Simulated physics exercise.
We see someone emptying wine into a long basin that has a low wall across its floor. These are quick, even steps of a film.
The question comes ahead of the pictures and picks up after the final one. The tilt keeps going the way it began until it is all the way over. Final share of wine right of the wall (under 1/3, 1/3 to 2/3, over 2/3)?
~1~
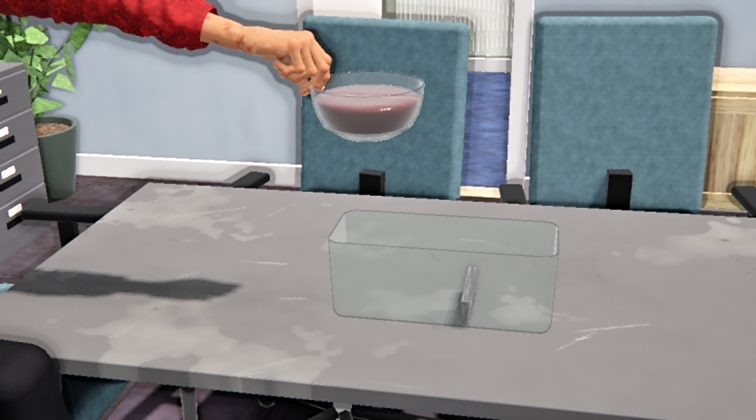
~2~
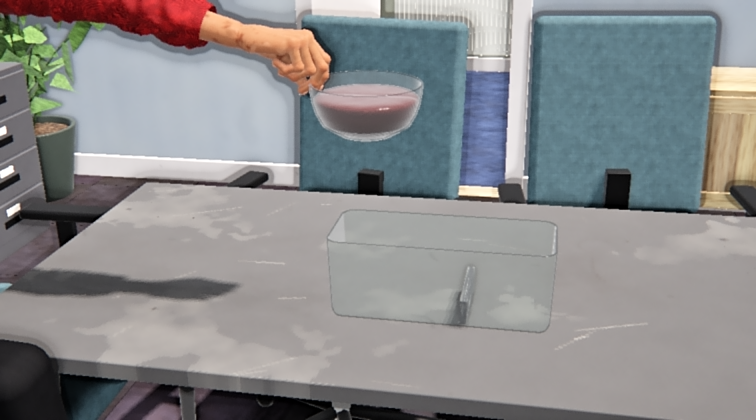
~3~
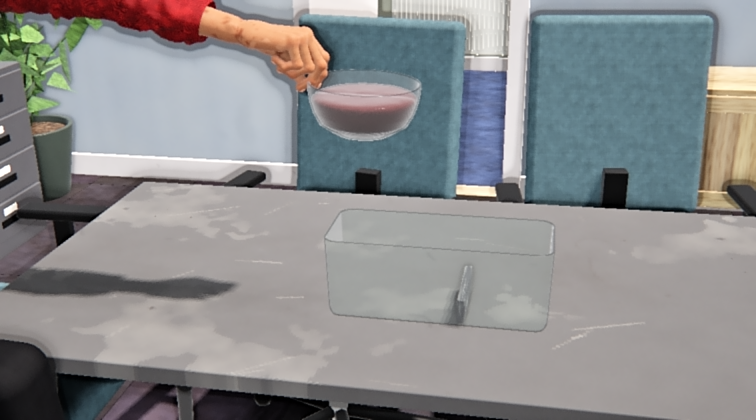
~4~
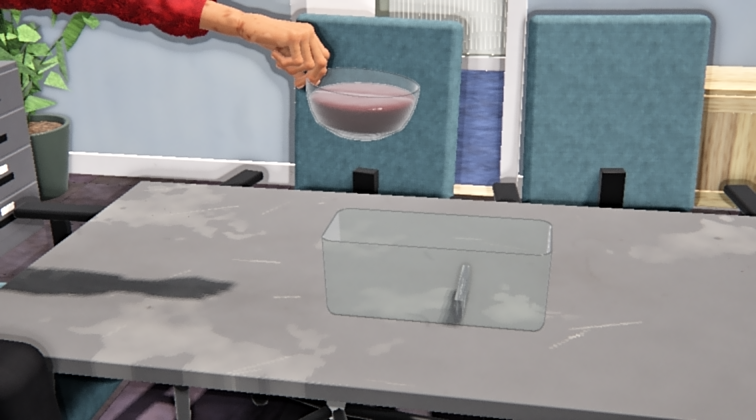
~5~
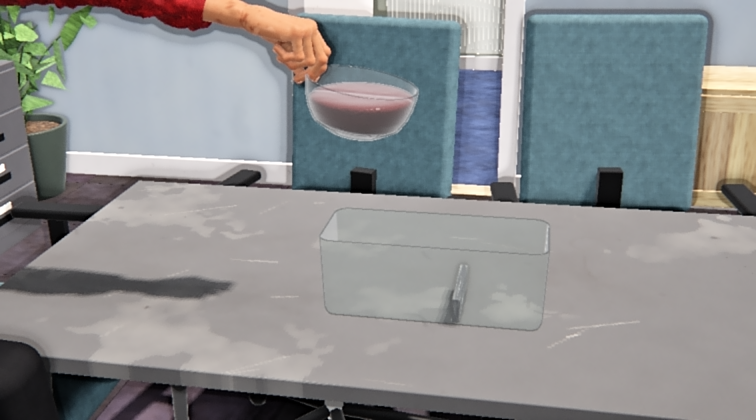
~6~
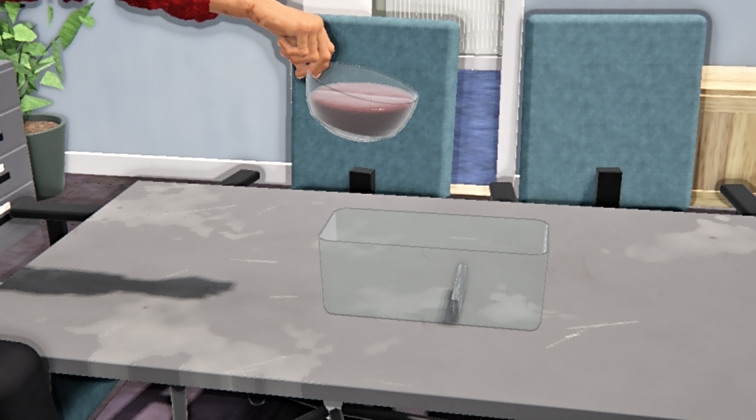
The share right of the wall ends up within a third to two thirds.
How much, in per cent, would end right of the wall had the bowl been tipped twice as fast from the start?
Some 30 per cent.
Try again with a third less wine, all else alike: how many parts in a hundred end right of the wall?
It works out near 25 percent.
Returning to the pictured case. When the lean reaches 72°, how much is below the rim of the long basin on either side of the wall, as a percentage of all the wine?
On the left near 5 in a hundred, on the right near 10 in a hundred.
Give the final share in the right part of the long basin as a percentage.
Near 45 in a hundred.
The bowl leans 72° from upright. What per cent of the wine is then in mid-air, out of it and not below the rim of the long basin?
Near 45 in a hundred.
A moment on, the bowl is tipped part way and 41 per cent is still to pour, 4 is left of the wall and 8 right of it.
Next, the bowl is tipped right over and 3 per cent is still to pour, 37 is left of the wall and 49 right of it.
Then the bowl is tipped right over and 0 per cent is still to pour, 52 is left of the wall and 47 right of it.
Later the bowl is tipped right over and 0 per cent is still to pour, 52 is left of the wall and 47 right of it.
Finally, 52 per cent lies left of the wall, 47 right of it and 1 outside.
